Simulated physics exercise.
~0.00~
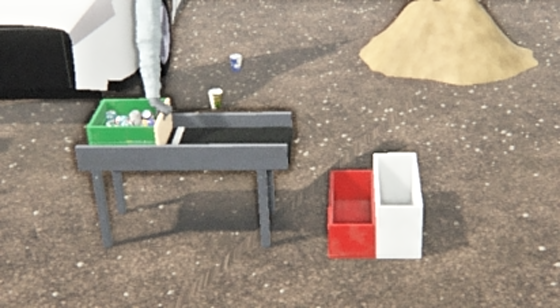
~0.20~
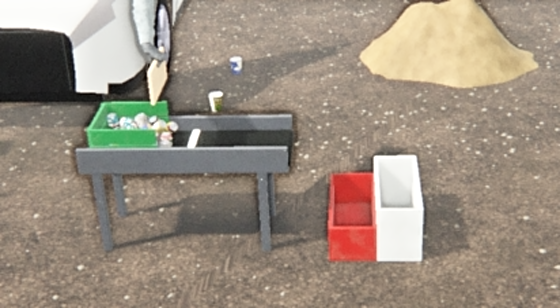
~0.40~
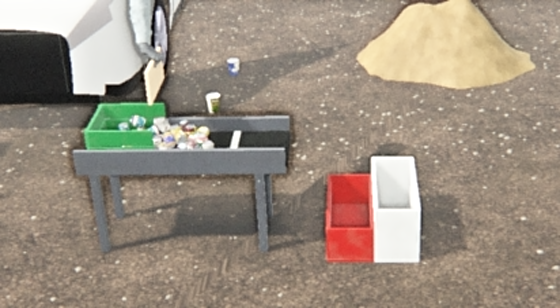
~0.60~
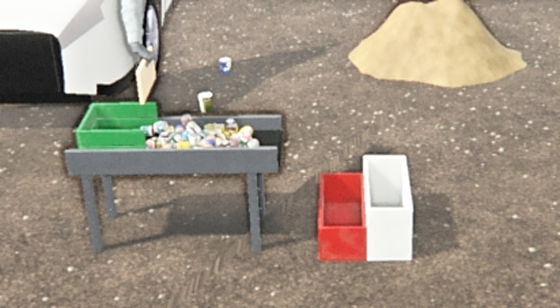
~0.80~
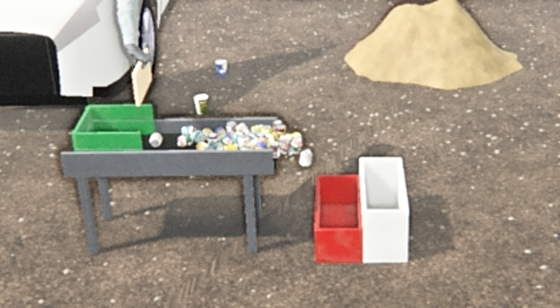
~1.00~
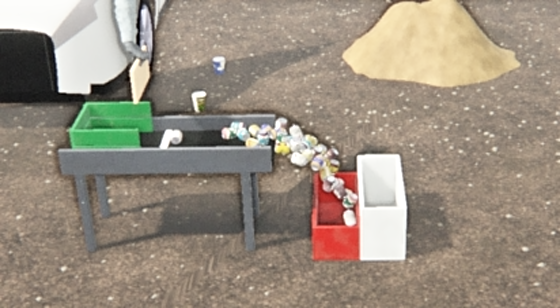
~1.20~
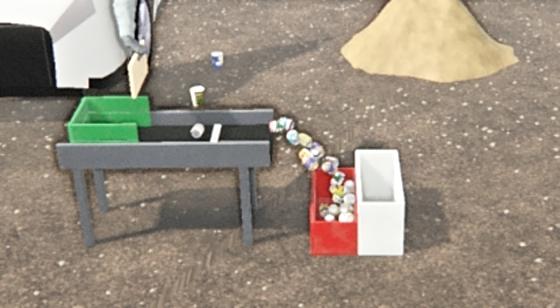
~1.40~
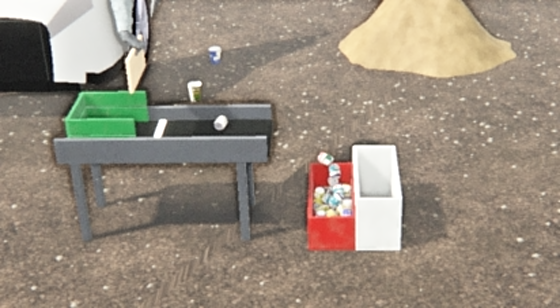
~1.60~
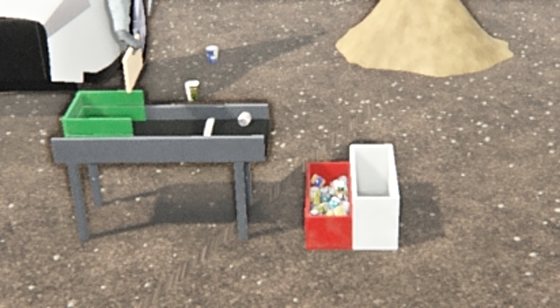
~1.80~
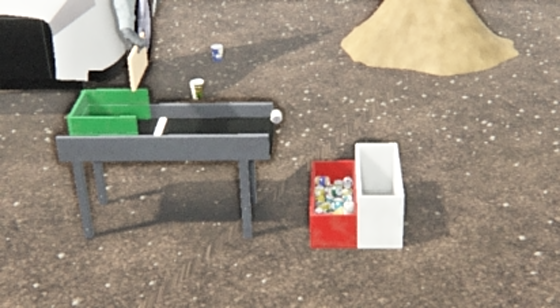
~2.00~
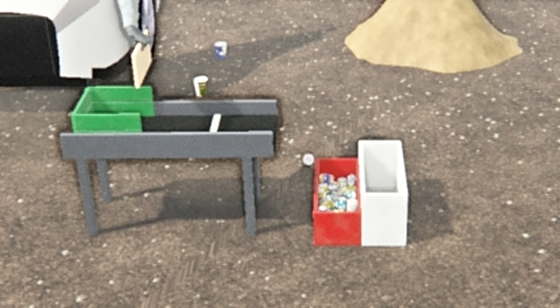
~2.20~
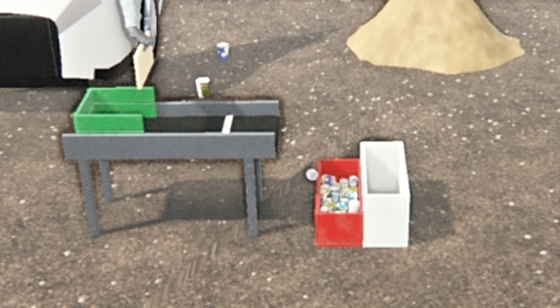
A heap of small, mostly pale cans spills from a green pen onto a dark belt on a grey stand, seen from above and to one side on speckled brown ground. A white vehicle stands at upper left and a sand pile at upper right, with two cups behind the belt. After a tan gate lifts at the pen, the cans ride rightward and pour off the far end into a red tub, while the white box beside it stays empty. One last can trails along the belt, drops off and ends on the ground just left of the red tub.
